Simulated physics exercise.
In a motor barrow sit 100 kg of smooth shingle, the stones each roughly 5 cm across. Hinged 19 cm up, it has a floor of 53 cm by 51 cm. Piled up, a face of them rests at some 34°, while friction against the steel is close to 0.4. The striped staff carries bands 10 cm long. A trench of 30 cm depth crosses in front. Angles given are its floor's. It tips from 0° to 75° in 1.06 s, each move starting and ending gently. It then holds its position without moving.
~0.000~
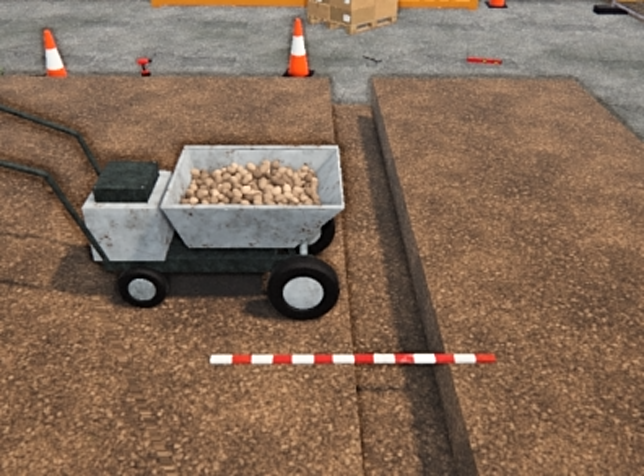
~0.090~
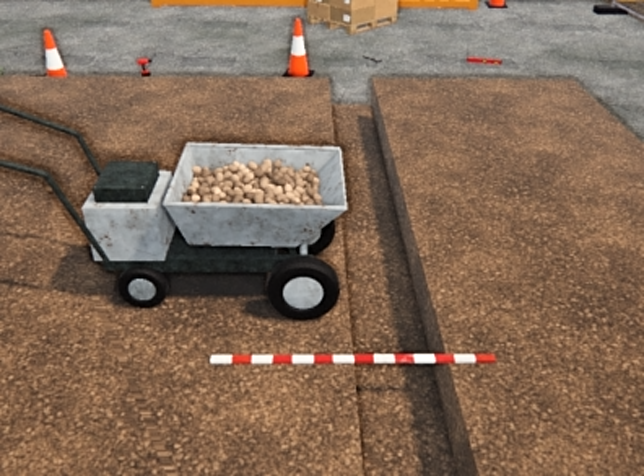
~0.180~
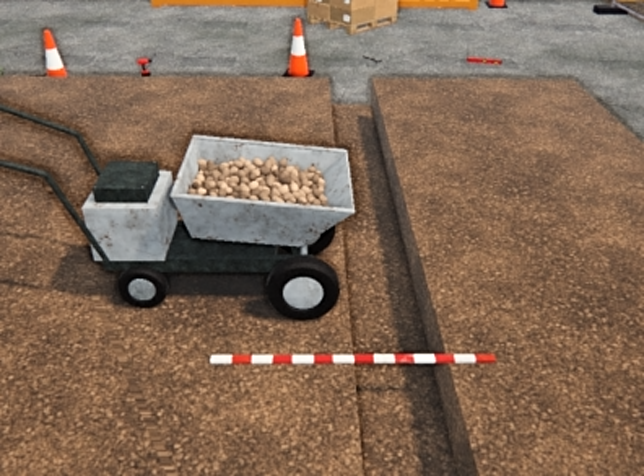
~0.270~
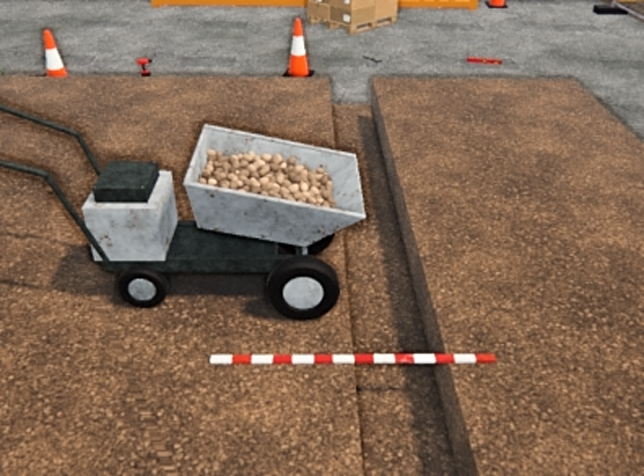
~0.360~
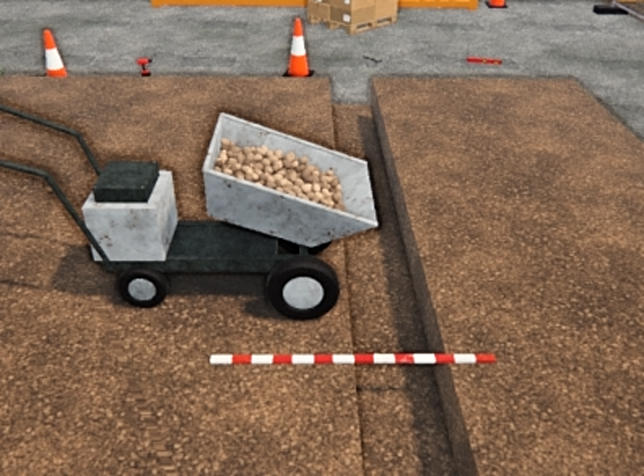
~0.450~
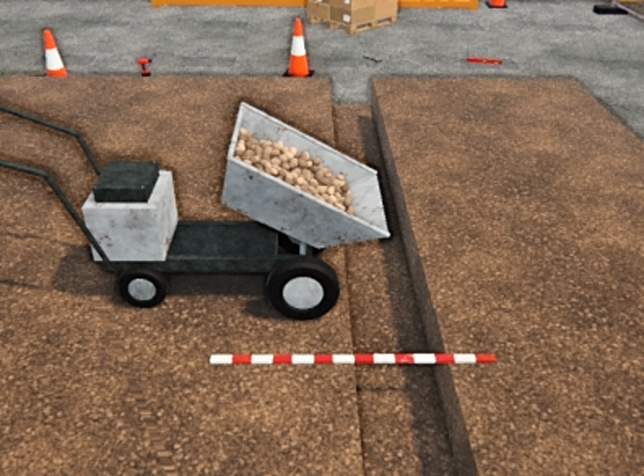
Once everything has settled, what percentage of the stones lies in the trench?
I would say 44 percent.
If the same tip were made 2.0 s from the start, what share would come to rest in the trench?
Roughly 55 per cent would.
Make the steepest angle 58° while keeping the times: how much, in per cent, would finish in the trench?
I'd guess some 55 in a hundred.
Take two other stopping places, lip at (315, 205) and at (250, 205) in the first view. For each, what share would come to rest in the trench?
That gives roughly 90 per cent and roughly 95 per cent.
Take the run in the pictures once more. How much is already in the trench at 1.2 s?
By that point it's something like 25 in a hundred.
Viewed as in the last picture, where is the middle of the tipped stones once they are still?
(444, 281).
After 0.8 s the floor is at 64°; 100 % in the skip; the foremost stones are at (407, 254).
After 1.2 s the floor is at 75°; 35 % in the skip, 26 % in the trench, 39 % past the trench; the foremost stones are at (509, 299).
After 1.5 s the floor is at 75°; 4 % in the skip, 40 % in the trench, 56 % past the trench; the foremost stones are at (603, 296).
After 3.5 s the floor is at 75°; 0 % in the skip, 44 % in the trench, 56 % past the trench; the foremost stones are past the picture's edge.
